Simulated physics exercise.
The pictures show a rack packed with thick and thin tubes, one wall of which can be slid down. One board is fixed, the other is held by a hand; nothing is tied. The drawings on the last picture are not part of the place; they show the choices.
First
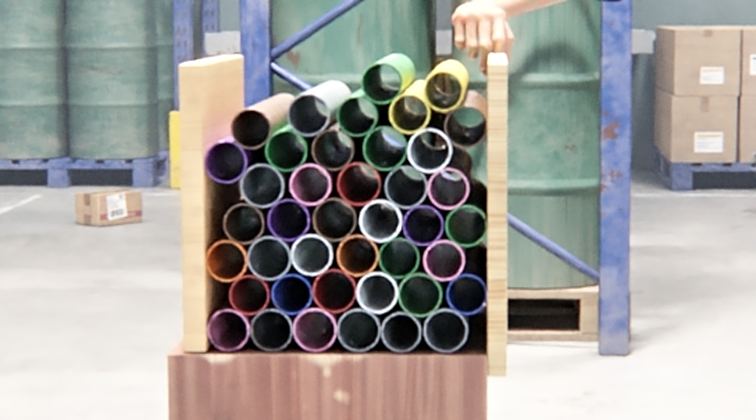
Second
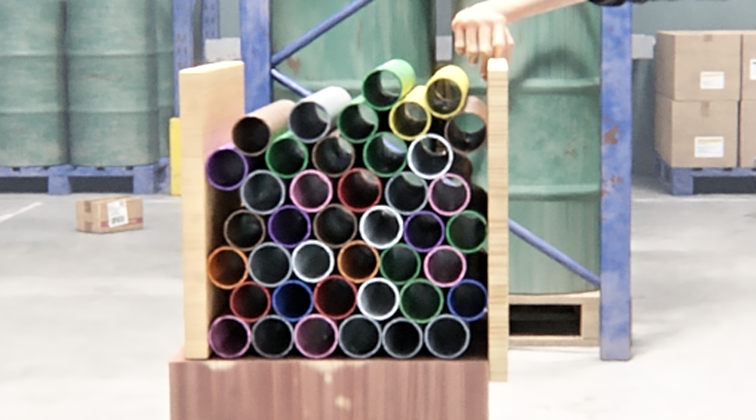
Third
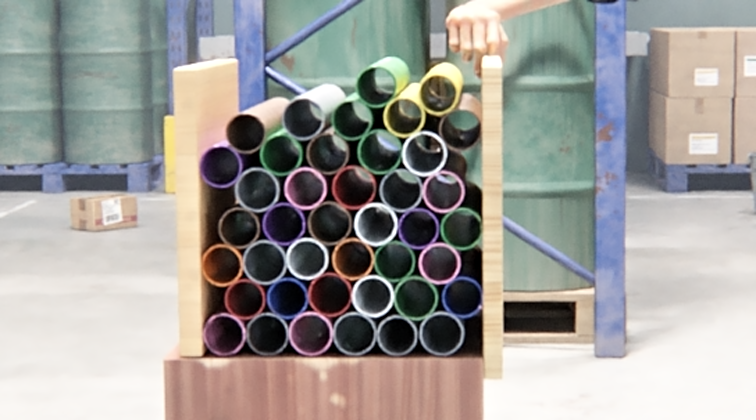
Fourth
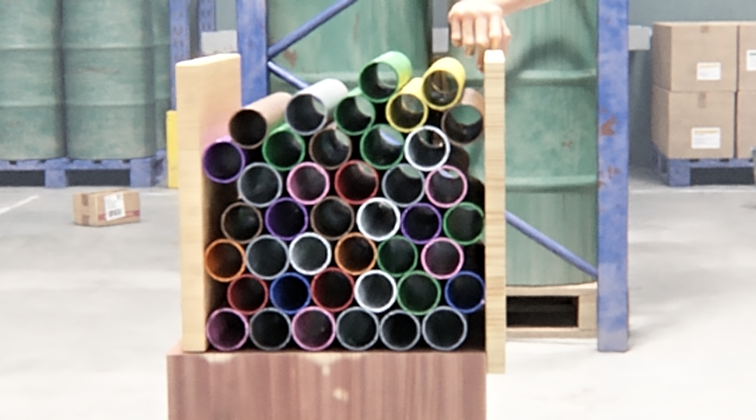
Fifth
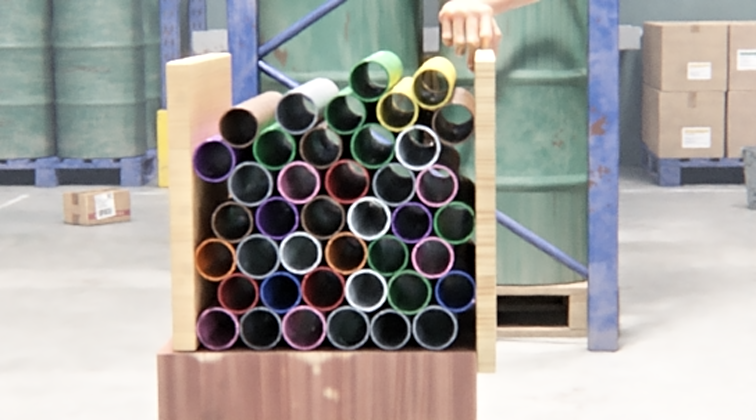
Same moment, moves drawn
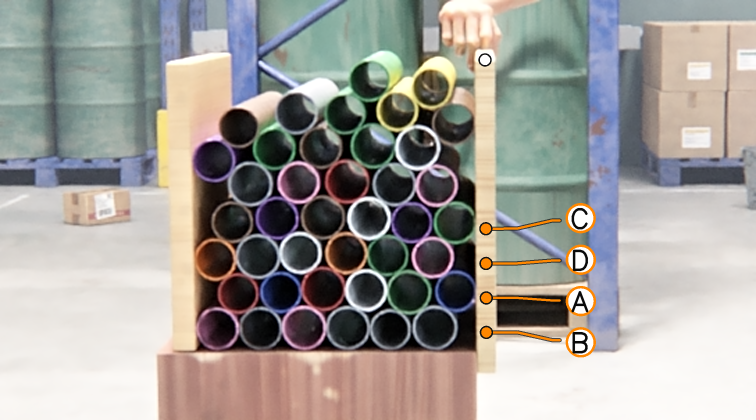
Colourful tubes stacked between wooden boards staying in place while a hand rests atop the right board, the view shifting slightly.
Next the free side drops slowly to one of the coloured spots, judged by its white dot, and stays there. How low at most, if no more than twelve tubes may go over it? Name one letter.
At most to A.
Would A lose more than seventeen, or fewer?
It loses fewer than seventeen.
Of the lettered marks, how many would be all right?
Three of them.
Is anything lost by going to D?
At D: Yes.
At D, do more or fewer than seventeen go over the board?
Fewer than seventeen.
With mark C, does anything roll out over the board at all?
Yes.
On the marked copy, A at (486, 298); B at (487, 333); C at (486, 229); D at (486, 263); the white dot at (485, 60).
With A. Early on, top of the board (476, 160).
Further on, top of the board (476, 268).
At the end, top of the board (476, 297), about seven out over the board.
As for the rest, B thirteen out over the board; C two out over the board; D about five out over the board.
